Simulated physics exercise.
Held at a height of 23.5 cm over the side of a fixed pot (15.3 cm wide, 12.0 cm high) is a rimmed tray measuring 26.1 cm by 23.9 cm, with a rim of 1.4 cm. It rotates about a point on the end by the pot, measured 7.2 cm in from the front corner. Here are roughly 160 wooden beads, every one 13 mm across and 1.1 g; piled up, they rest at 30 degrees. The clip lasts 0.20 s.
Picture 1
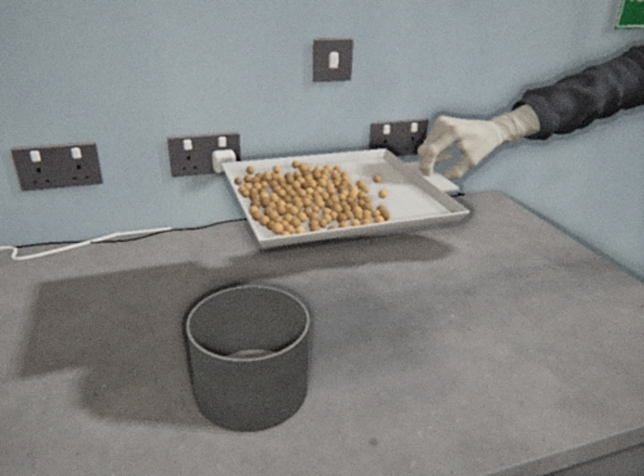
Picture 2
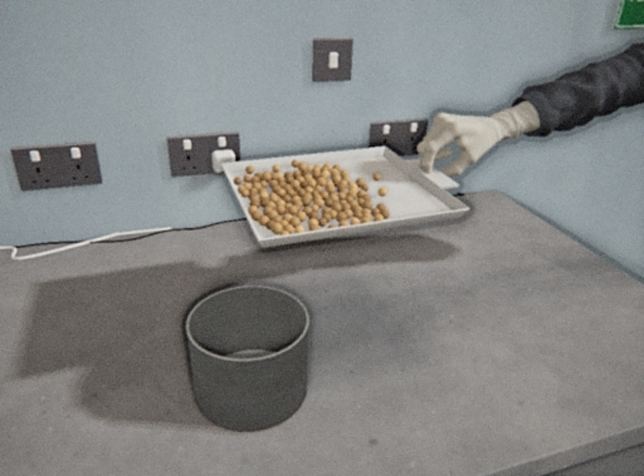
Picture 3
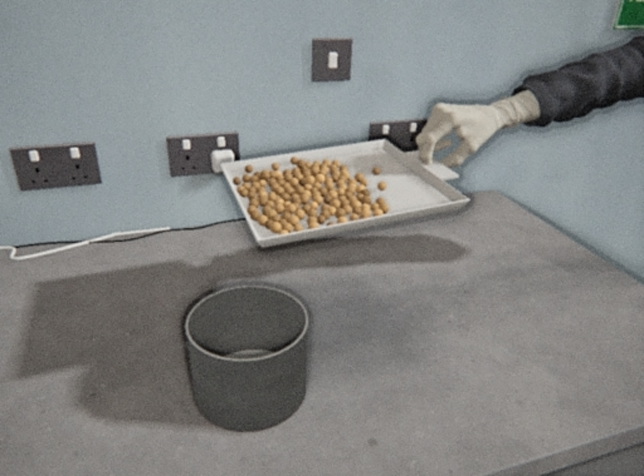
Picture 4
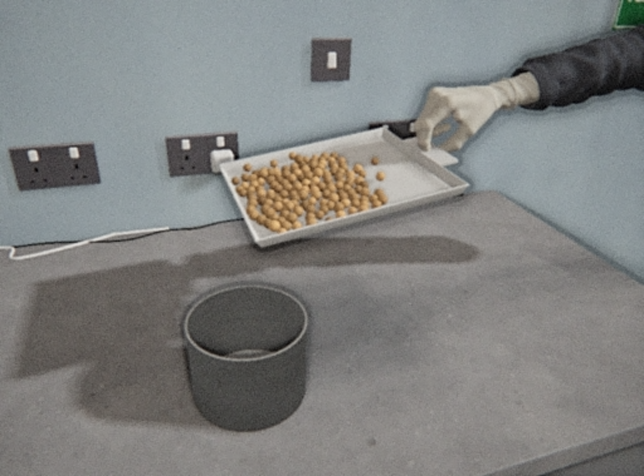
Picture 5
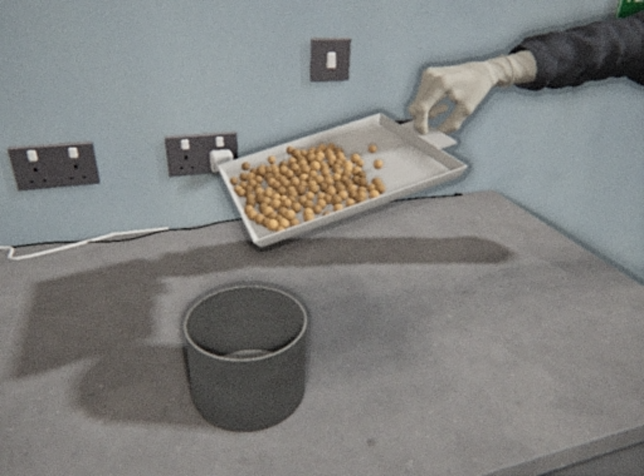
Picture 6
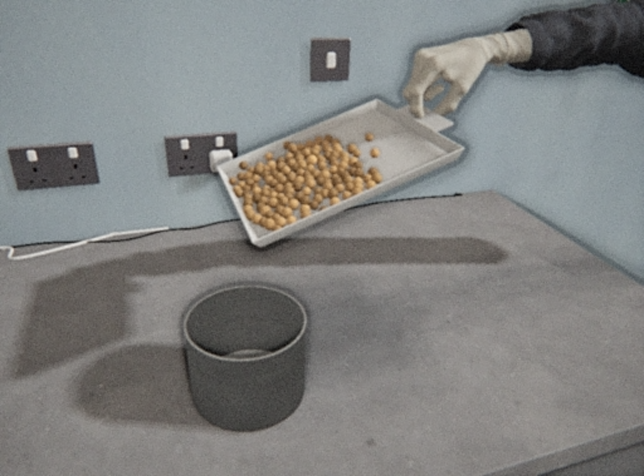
A gloved hand raises the right end of a tray of small brown balls.
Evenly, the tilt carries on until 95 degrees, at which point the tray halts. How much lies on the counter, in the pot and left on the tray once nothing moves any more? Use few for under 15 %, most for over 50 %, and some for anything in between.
Counter: Most, pot: Some, tray: Few.
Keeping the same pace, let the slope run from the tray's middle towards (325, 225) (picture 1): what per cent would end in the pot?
That comes to around 70 per cent.
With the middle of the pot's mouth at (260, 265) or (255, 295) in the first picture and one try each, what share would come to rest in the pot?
Roughly 5 per cent, then 20 per cent.
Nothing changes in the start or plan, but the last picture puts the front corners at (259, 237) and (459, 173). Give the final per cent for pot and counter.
You'd end with pot at 40 and counter at 60.
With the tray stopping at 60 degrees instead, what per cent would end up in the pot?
In that case, near 25 percent.
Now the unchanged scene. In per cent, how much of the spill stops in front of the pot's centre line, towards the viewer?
Roughly 10 percent of the spill.
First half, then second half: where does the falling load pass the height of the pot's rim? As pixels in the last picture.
Around (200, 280), then (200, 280).
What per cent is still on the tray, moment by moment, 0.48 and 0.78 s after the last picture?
In turn: 30, 0.
Then, 0.29 s after the last picture, tilt 57 degrees; the tray holds 90 %, the pot 0 %.
Then, 0.48 s after the last picture, tilt 83 degrees; the tray holds 30 %, the pot 10 %.
Then, 0.78 s after the last picture, tilt 95 degrees; the tray holds 0 %, the pot 35 %.
In the end, counter 65 %, pot 35 %, tray 0 %.
